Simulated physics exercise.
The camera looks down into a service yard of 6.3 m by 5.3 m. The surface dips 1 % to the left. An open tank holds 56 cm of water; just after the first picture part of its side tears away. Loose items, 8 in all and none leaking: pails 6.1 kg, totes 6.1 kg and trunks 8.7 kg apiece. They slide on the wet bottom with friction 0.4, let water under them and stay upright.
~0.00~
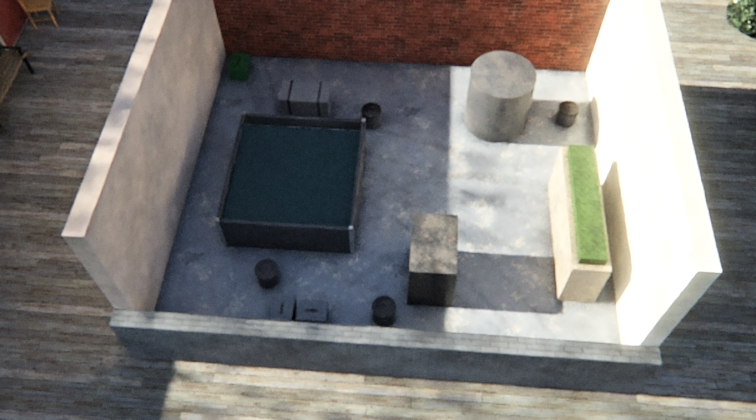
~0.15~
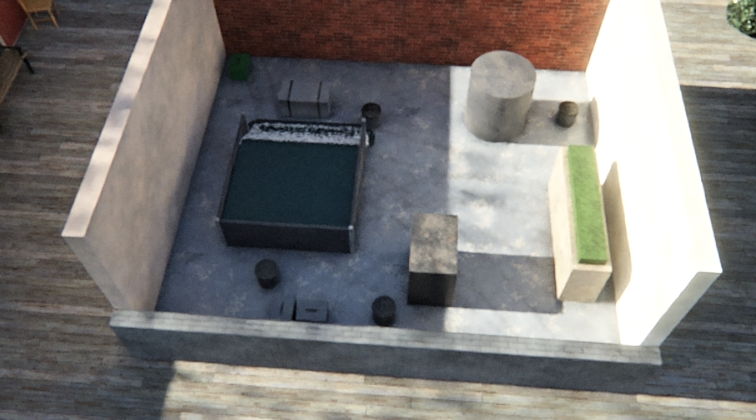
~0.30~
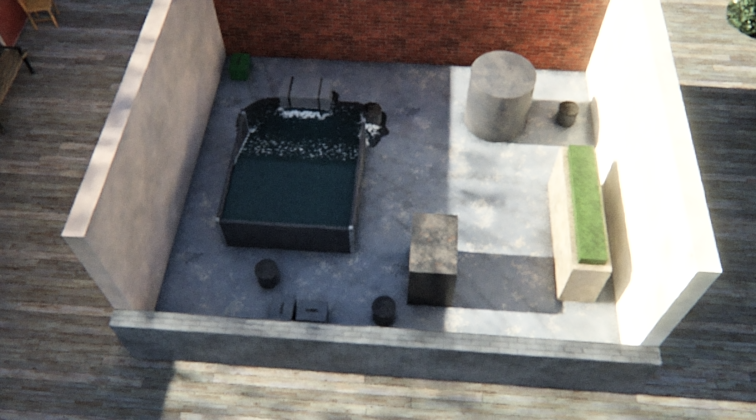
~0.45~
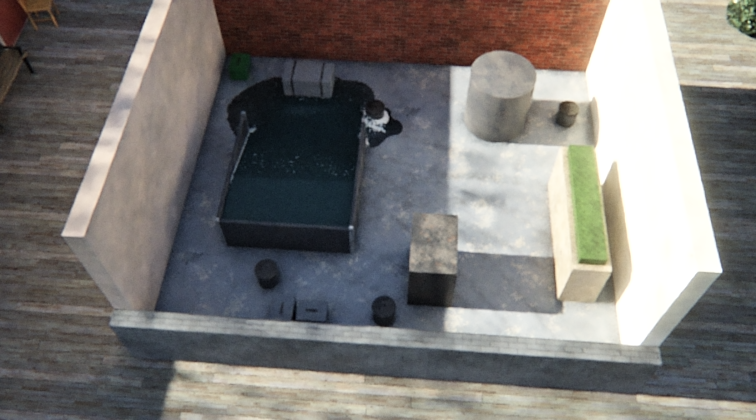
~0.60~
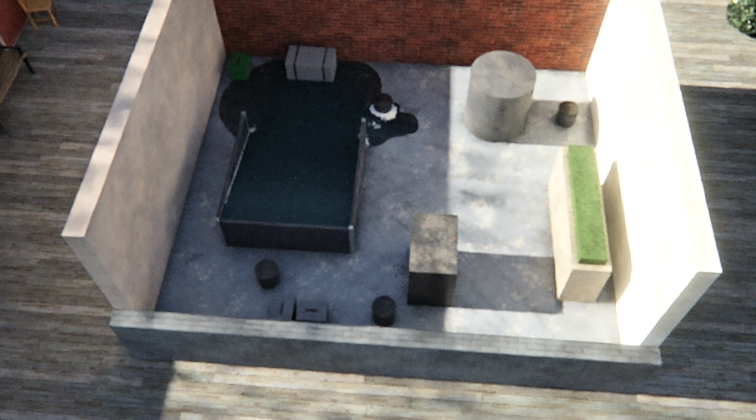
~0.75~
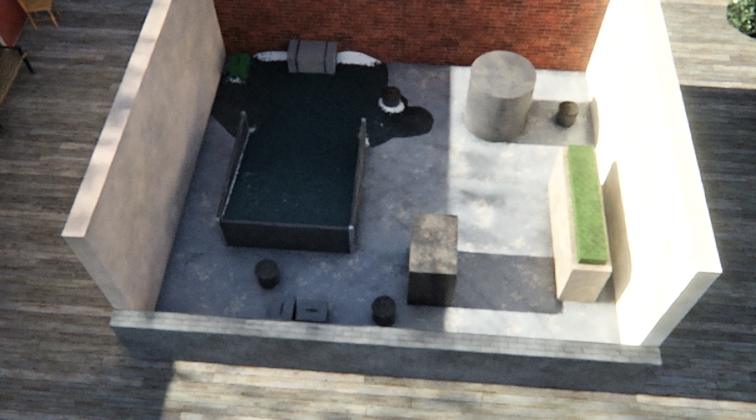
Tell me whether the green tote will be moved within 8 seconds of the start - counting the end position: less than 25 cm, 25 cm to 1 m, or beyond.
The green tote ends far away.
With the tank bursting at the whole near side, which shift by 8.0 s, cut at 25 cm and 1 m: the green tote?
In that case the green tote ends far away.
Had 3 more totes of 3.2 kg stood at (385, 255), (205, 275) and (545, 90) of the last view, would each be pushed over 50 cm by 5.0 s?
In turn: Under, over, over.
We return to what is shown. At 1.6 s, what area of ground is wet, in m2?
About 11.0 m2.
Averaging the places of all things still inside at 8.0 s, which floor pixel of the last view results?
Near (377, 230).
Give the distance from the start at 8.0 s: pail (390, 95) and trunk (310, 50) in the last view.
In turn: 250 cm, 30 cm.
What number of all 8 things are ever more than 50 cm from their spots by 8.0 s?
I count 7.
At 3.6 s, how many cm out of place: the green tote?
Roughly 450 cm by then.
After 1.6 s the green tote is near (226, 48), 0.2 m from its start, afloat; 2 afloat.
After 3.6 s the green tote is near (182, 282), 4.3 m from its start, afloat; 3 afloat.
After 5.6 s the green tote is near (246, 264), 4.0 m from its start, aground; 3 afloat.
After 8.0 s the green tote is near (238, 252), 3.8 m from its start, afloat; 5 afloat.
